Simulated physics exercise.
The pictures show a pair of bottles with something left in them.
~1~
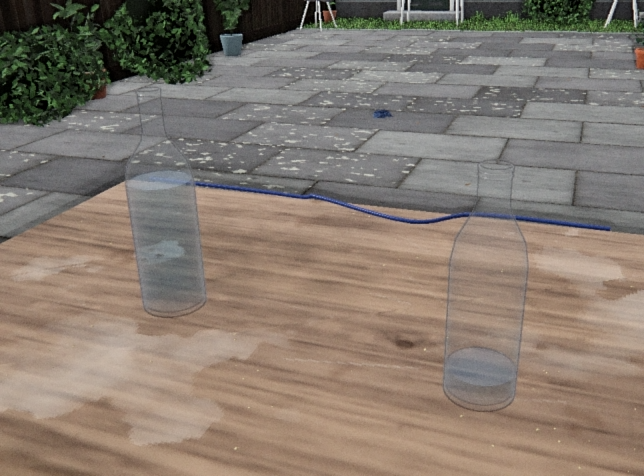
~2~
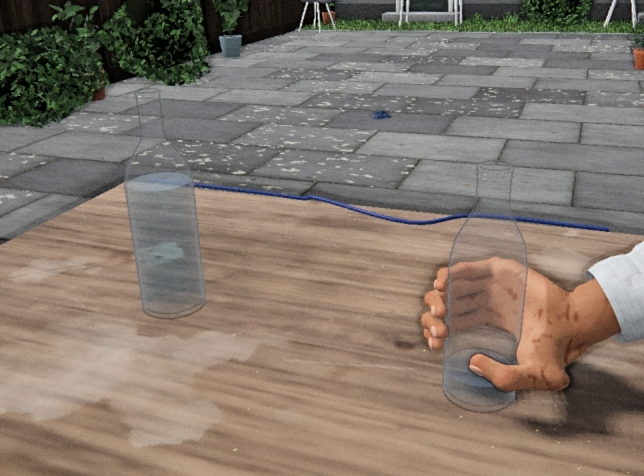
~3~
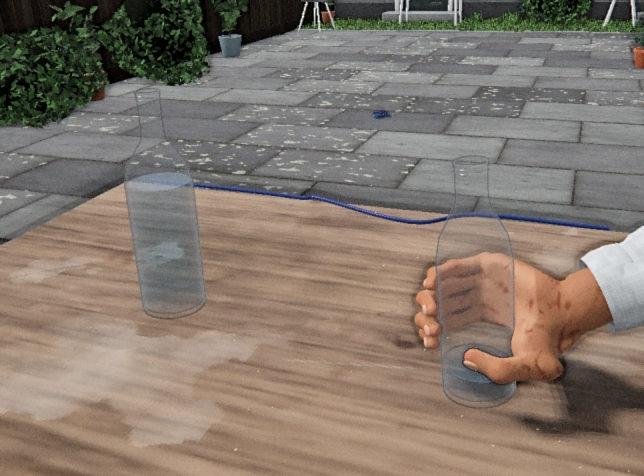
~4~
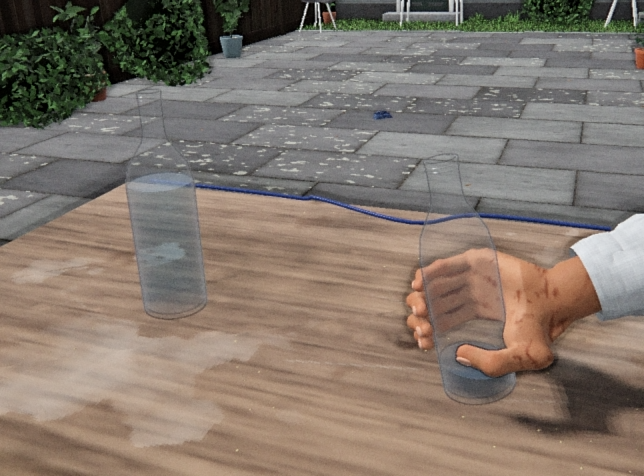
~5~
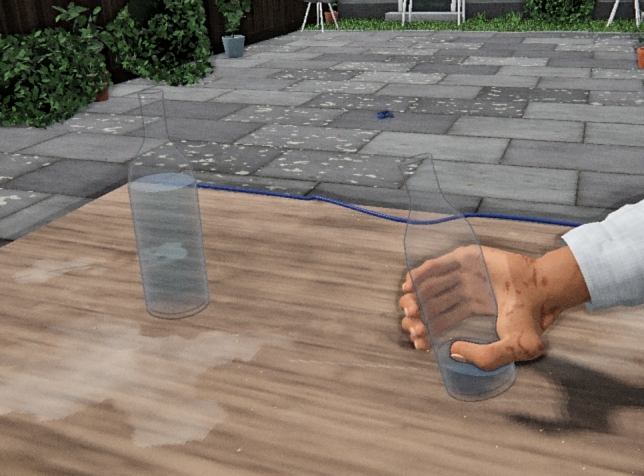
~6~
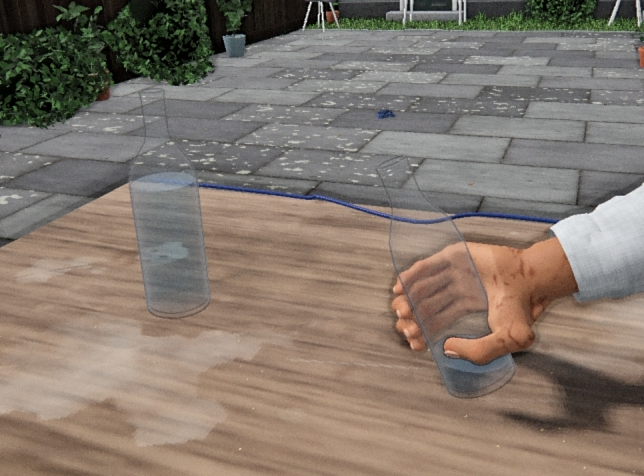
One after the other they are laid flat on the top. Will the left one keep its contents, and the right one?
The left bottle lets some out; the right bottle holds it all.
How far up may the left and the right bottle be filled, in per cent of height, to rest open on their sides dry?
Near 24 and 22 in a hundred.
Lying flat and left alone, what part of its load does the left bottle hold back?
Roughly 40 per cent.
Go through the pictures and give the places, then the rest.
Both stand upright; right bottle (487, 282) nearly empty, open; left bottle (162, 200) about two thirds full, open, in the first frame.
A hand takes the right bottle; right bottle nearly empty, surface at (480, 367); left bottle about two thirds full, surface at (158, 181), in the second frame.
The right bottle is going over; right bottle (475, 278) nearly empty; left bottle (161, 201) about two thirds full, in the third frame.
The right bottle is going over; right bottle nearly empty, surface at (475, 360); left bottle about two thirds full, surface at (160, 182), in the fourth frame.
The right bottle is going over; right bottle (449, 272) nearly empty; left bottle (164, 201) about two thirds full, in the fifth frame.
The right bottle is going over; right bottle (436, 271) tipped 25°, open; left bottle about two thirds full, surface at (163, 181), open, in the sixth frame.
Soon after, the right bottle is nearly down; right bottle, nothing comes out.
Later, the right bottle lies flat; right bottle, nothing comes out.
In the end, both lie flat; right bottle, nothing comes out; left bottle, it is running out of the neck.
